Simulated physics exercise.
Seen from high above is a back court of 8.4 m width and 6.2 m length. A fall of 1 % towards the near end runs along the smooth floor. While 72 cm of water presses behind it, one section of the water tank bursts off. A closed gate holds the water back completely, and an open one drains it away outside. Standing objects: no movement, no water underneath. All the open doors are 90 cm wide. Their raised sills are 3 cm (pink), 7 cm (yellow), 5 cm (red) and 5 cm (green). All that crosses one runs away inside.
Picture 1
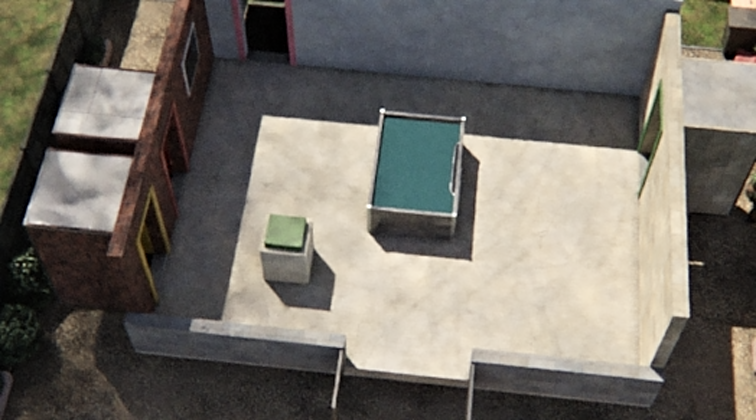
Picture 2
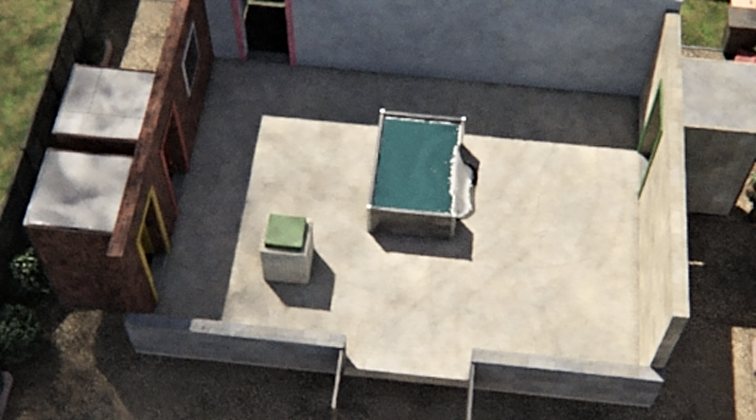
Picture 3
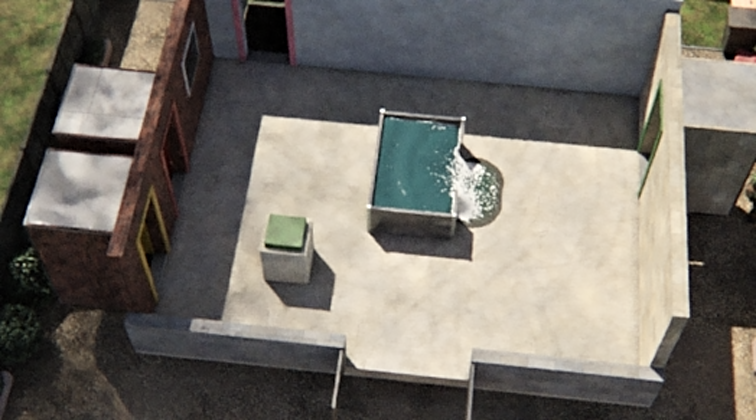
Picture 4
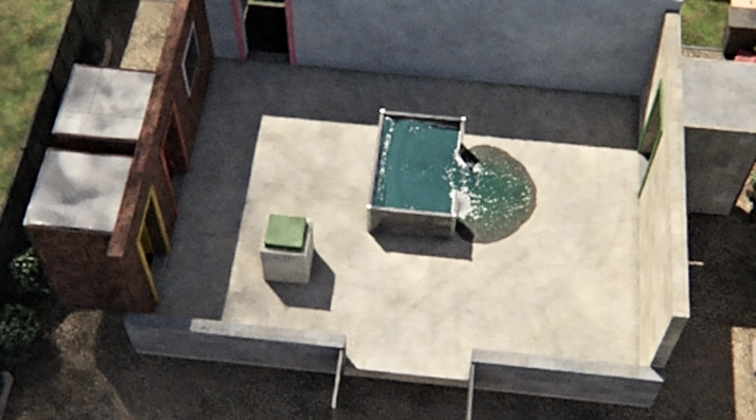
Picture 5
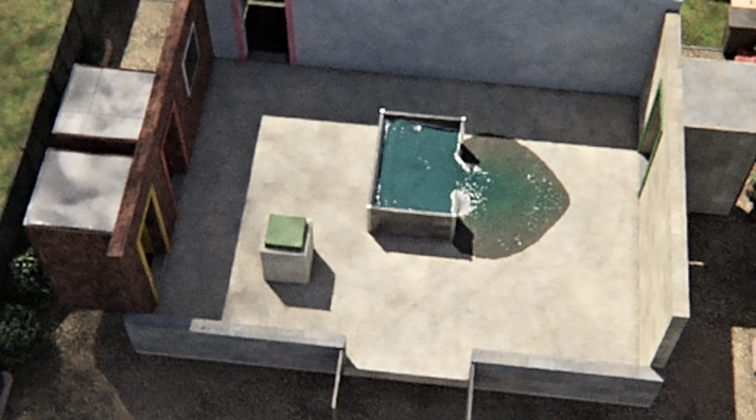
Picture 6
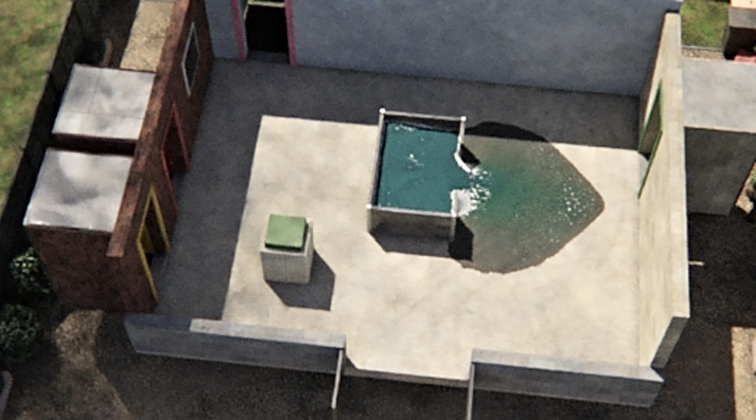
Water burst through the right side of a raised tank in a walled yard, splashing white at first, then spread rightward across the pale floor in a widening greenish pool.
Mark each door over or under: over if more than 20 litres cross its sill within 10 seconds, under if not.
Marks: Pink door: Under; yellow door: Under; red door: Under; green door: Over.
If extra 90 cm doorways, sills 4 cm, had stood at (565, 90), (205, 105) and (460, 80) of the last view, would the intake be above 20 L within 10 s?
The first one exceeds it, the second one doesn't reach it, and the third one doesn't reach it.
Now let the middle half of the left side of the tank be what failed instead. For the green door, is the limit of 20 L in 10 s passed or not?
So for green: No.
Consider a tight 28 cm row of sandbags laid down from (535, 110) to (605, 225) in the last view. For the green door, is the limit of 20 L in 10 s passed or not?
Then, at green, the limit is respected.
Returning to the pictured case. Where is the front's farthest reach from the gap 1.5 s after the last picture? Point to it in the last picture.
Around pixel (631, 384).
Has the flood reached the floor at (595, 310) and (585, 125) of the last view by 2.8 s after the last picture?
I'd say drenched, then drenched.
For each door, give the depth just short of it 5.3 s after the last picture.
You'd see pink at 0 cm, yellow at 0 cm, red at 0 cm and green at 10 cm.
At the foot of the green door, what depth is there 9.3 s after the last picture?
I'd say close to 5.5 cm.
Then, 0.7 s after the last picture water covers 25 % of the floor and is deepest (32 cm) near (466, 188); pink door not reached, yellow door not reached, red door not reached, green door 13 cm at the sill, 18 L in.
Then, 1.5 s after the last picture water covers 30 % of the floor and is deepest (32 cm) near (631, 103); pink door not reached, yellow door not reached, red door not reached, green door 18 cm at the sill, 100 L in.
Then, 2.8 s after the last picture water covers 30 % of the floor and is deepest (23 cm) near (631, 384); pink door not reached, yellow door not reached, red door not reached, green door 16 cm at the sill, 183 L in.
Then, 5.3 s after the last picture water covers 60 % of the floor and is deepest (14 cm) near (620, 383); pink door not reached, yellow door not reached, red door not reached, green door 10 cm at the sill, 262 L in.
Then, 9.3 s after the last picture water covers 80 % of the floor and is deepest (10 cm) near (609, 382); pink door not reached, yellow door 5 cm at the sill, 0 L in, red door not reached, green door 5 cm at the sill, 286 L in.
